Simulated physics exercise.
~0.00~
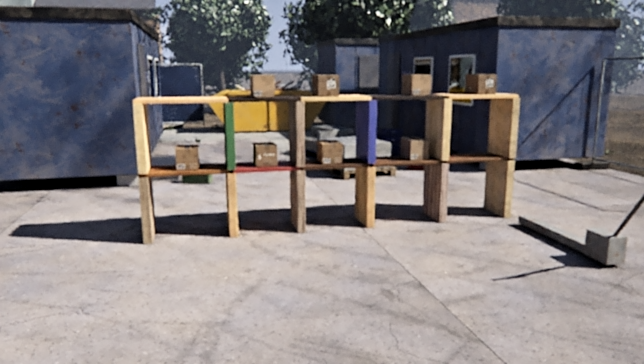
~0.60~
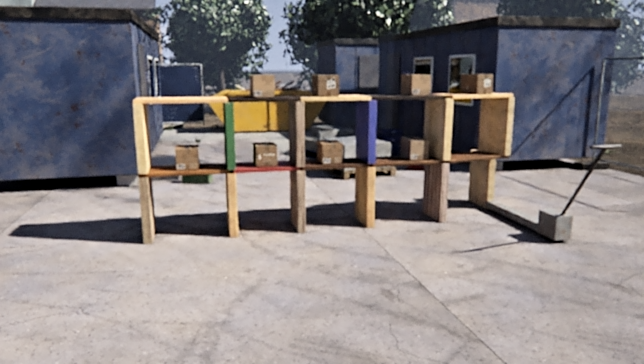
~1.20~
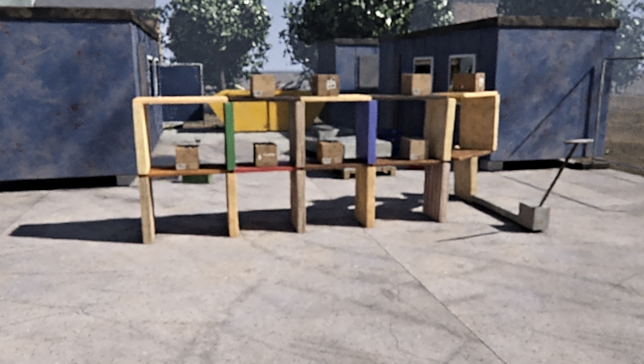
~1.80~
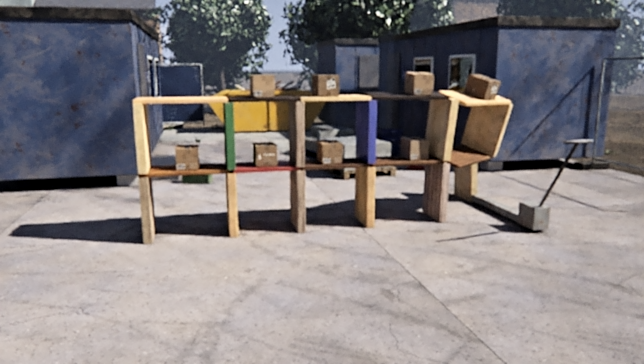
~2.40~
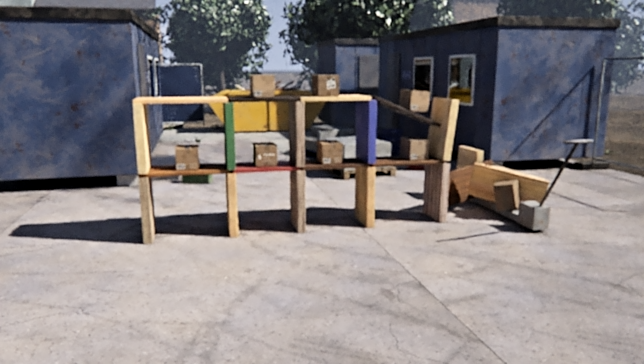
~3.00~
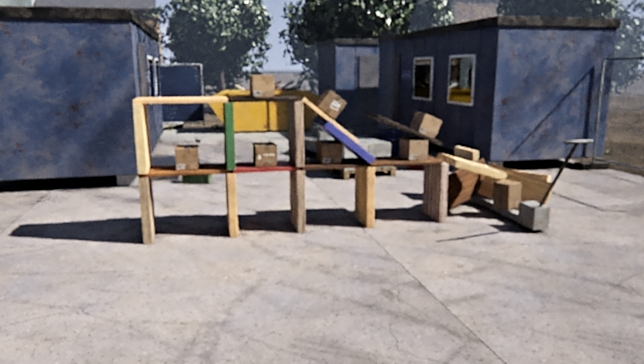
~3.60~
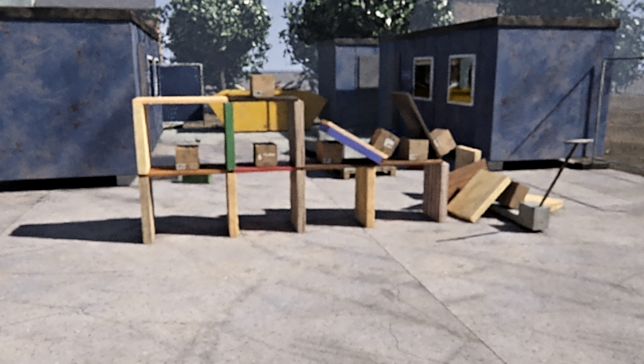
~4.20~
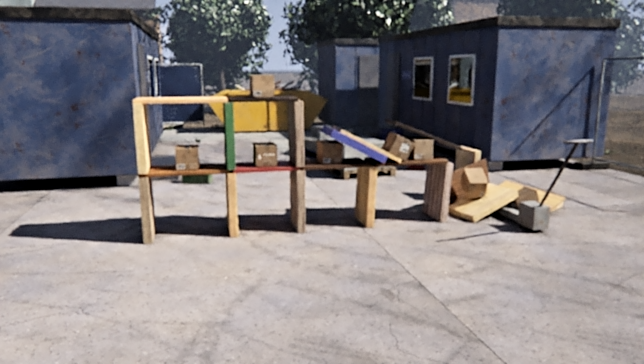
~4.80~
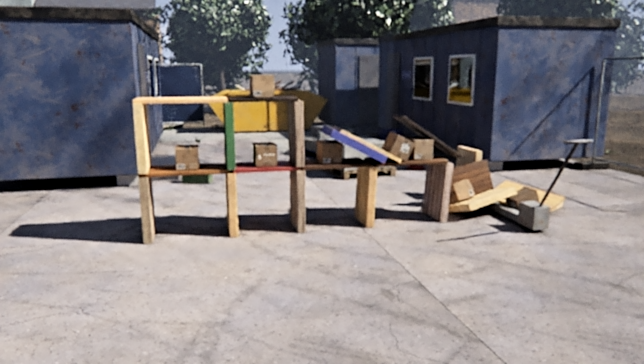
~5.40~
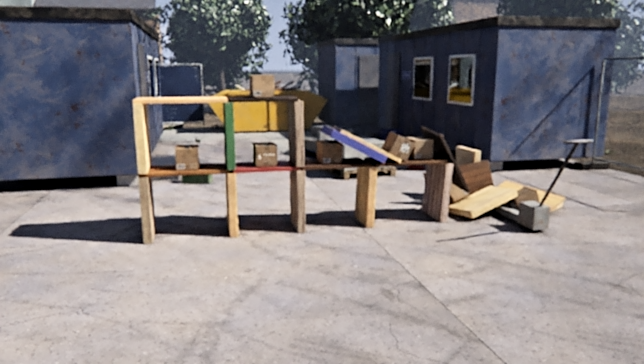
A low jack pushes left into the shelving, toppling its right side while the left stands.
